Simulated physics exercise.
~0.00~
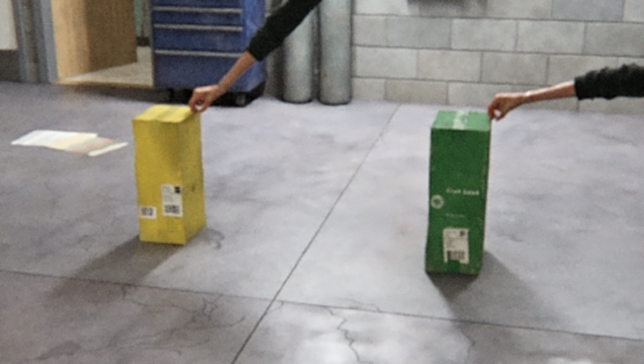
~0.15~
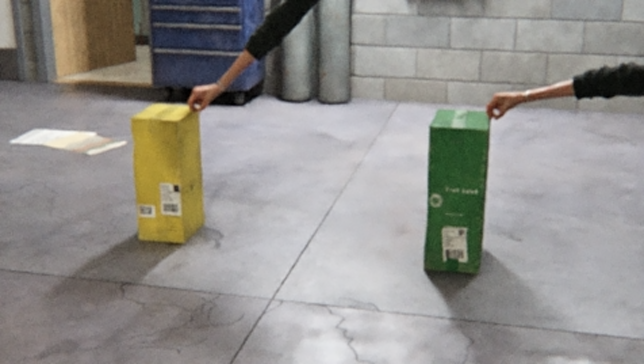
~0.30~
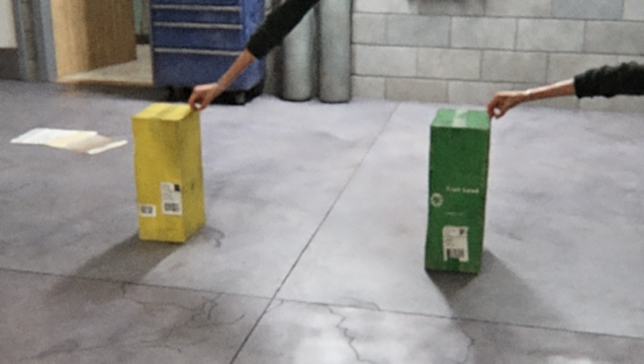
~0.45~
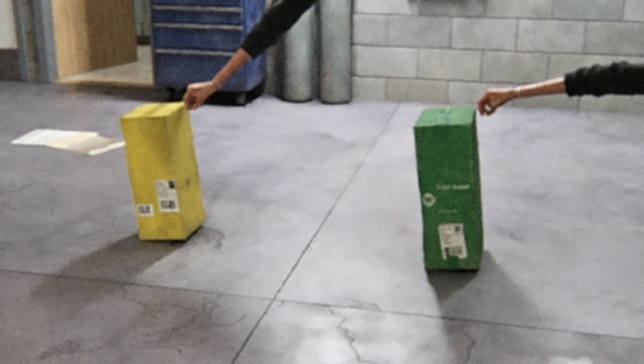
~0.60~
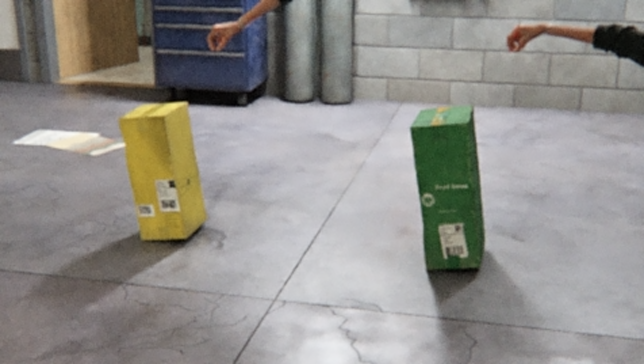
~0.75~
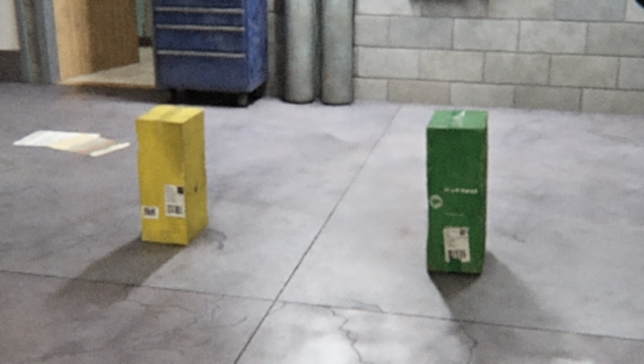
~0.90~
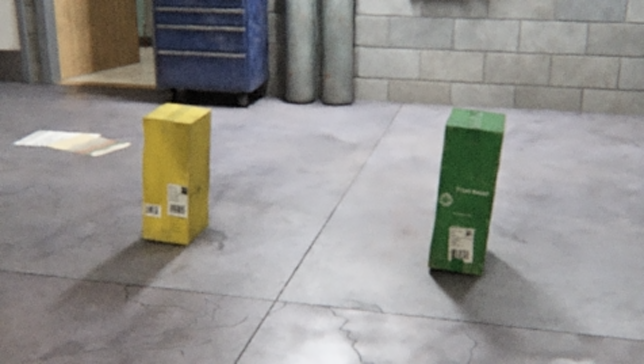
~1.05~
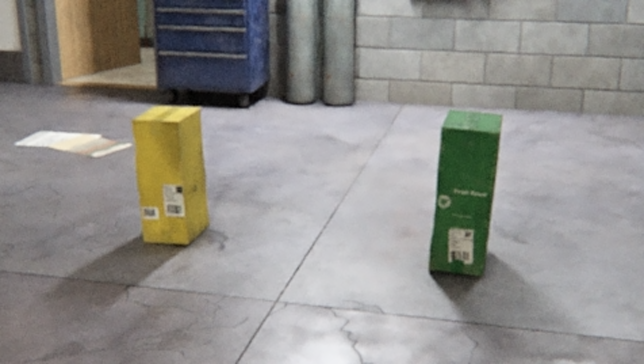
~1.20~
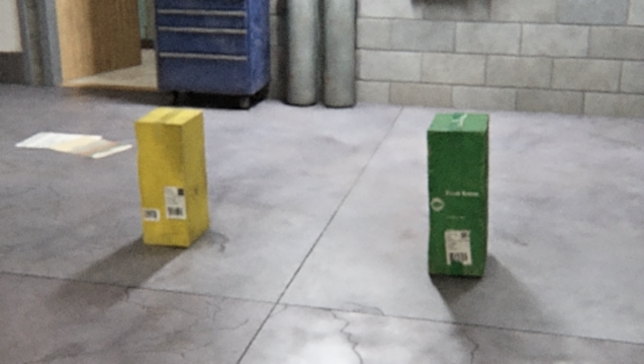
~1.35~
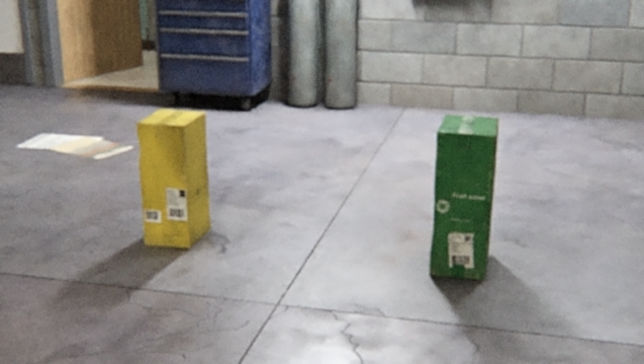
Yellow and green boxes tilting left under two hands, rocking briefly after release, and settling upright on a concrete workshop floor.
